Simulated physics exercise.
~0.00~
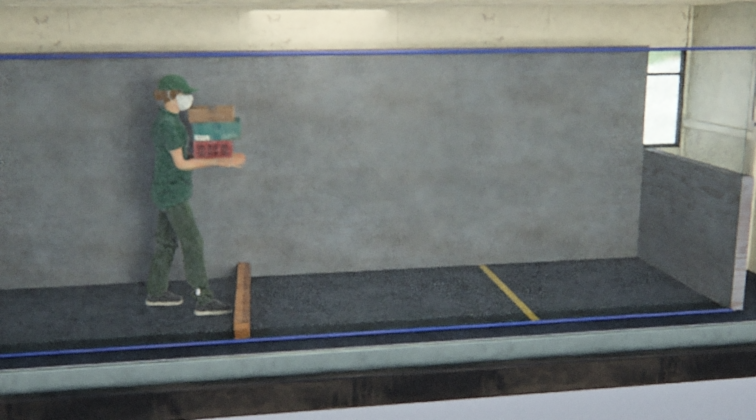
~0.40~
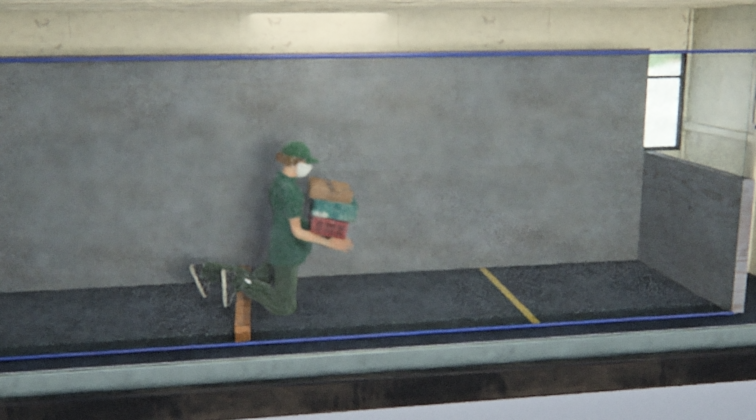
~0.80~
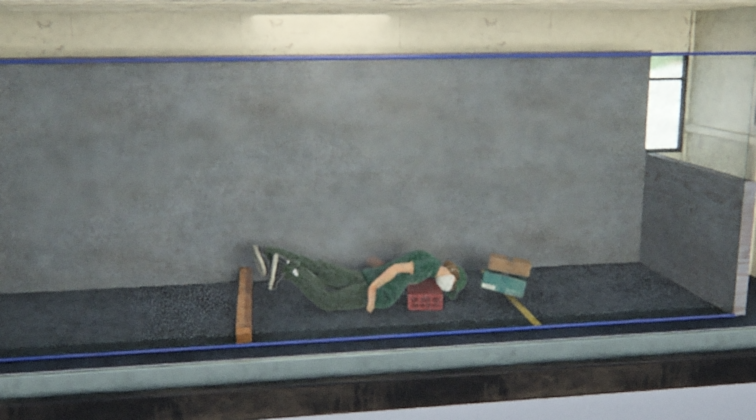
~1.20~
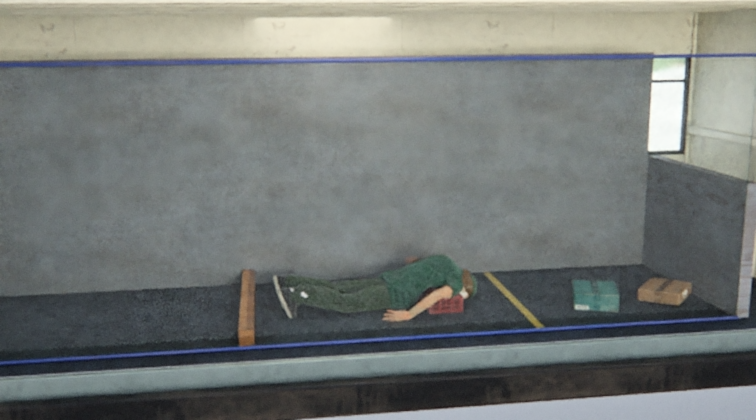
The clip shows a masked courier in green carrying stacked brown, teal and red containers, pitching forward over a low rail and falling face down to the right; the red crate stops short of the yellow line, beneath the courier, while the teal and brown cartons end beyond it.
